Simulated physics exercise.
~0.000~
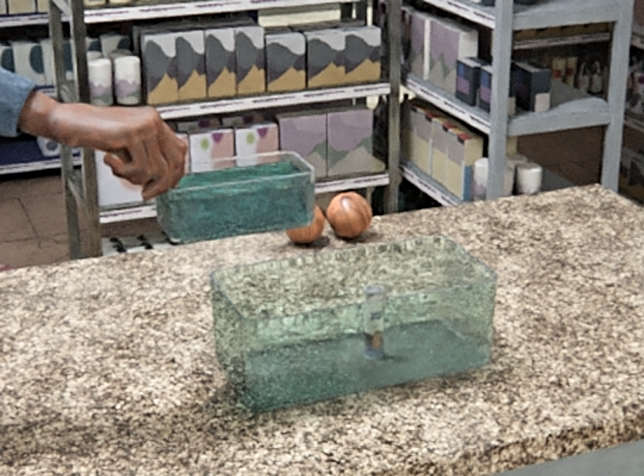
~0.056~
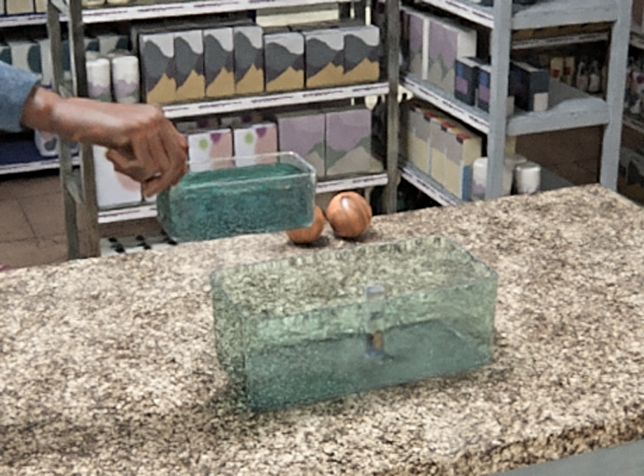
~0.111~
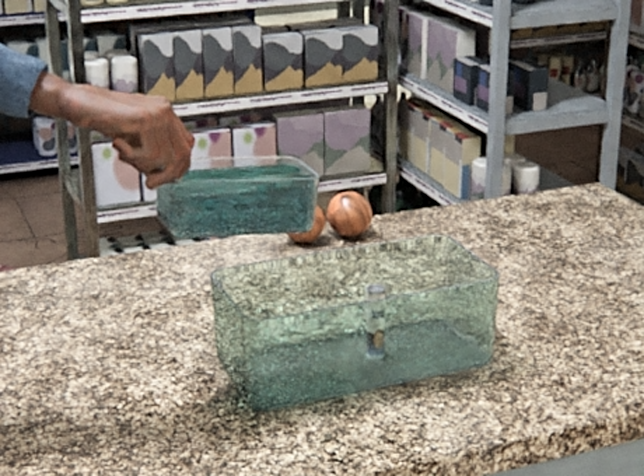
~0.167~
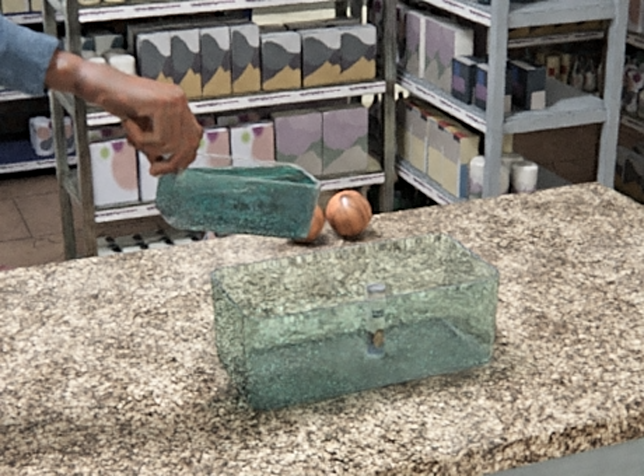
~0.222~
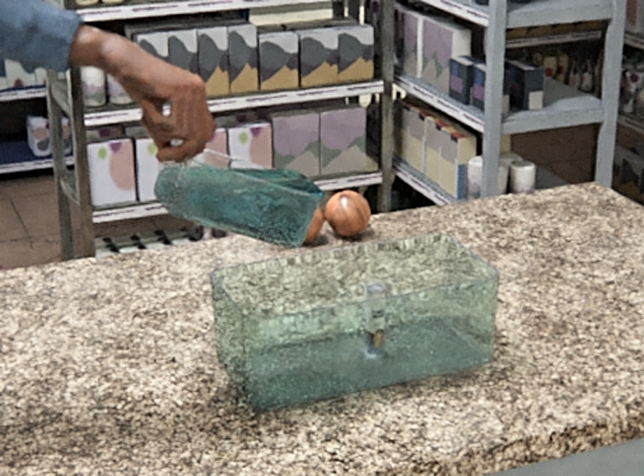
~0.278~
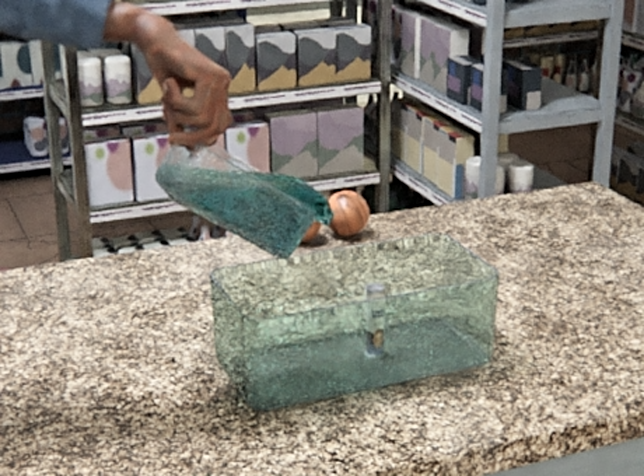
The footage shows a hand tilting a clear box of blue-green water rightward, slowly then more steeply, beside a larger oblong basin on a speckled counter, with a little water passing over the box's lowered right rim.
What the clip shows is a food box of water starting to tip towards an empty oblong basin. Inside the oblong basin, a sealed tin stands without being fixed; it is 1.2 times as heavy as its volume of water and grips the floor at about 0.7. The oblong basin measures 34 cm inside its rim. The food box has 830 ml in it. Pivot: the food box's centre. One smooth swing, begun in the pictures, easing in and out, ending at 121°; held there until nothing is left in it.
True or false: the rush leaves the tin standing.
False.
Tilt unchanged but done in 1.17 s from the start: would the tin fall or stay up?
After the tilt, the tin has tipped over.
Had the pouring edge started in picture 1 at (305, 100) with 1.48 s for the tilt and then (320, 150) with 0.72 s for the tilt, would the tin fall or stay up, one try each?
First it stays on its base; then it tips over.
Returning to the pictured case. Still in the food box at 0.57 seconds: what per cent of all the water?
6 %.
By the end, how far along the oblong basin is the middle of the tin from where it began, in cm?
Roughly 8.5 cm.
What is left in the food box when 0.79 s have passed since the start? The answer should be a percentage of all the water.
Remaining share: Approx. 0 %.
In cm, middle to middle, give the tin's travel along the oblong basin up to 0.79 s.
Measured centre to centre, about 6 cm.
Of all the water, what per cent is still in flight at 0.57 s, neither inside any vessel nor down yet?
Share: Roughly 16 per cent.
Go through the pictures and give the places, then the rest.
In the first picture, it leans 0°; its right rim is at (304, 163); the water meets the walls at (162, 187) and (302, 168); the oblong basin's rim runs from (226, 297) to (472, 257); the tin's top is at (374, 292).
In the second picture, it leans 2°; its right rim is at (306, 164); the water meets the walls at (163, 185) and (303, 169).
In the third picture, it leans 6°; its right rim is at (308, 169); the water meets the walls at (165, 183) and (305, 171).
In the fourth picture, it leans 14°; its right rim is at (310, 178); the water meets the walls at (167, 179) and (308, 172).
In the fifth picture, it leans 24°; its right rim is at (310, 190); the water meets the walls at (167, 178) and (304, 182); 4 per cent is over the edge.
In the sixth picture, it leans 36°; its right rim is at (307, 205); the water meets the walls at (164, 176) and (292, 189); 12 per cent is over the edge.
By 0.57 s the tilt is 104° and 6 per cent is still to pour; the tin stands 1 cm from where it began.
By 0.79 s the tilt is 121° and 0 per cent is still to pour; the tin leans 34°.
By 1.01 s the tilt is 121° and 0 per cent is still to pour; the tin lies on its side.
By 1.26 s the tilt is 121° and 0 per cent is still to pour; the tin lies on its side.
At rest the tin lies on its side.
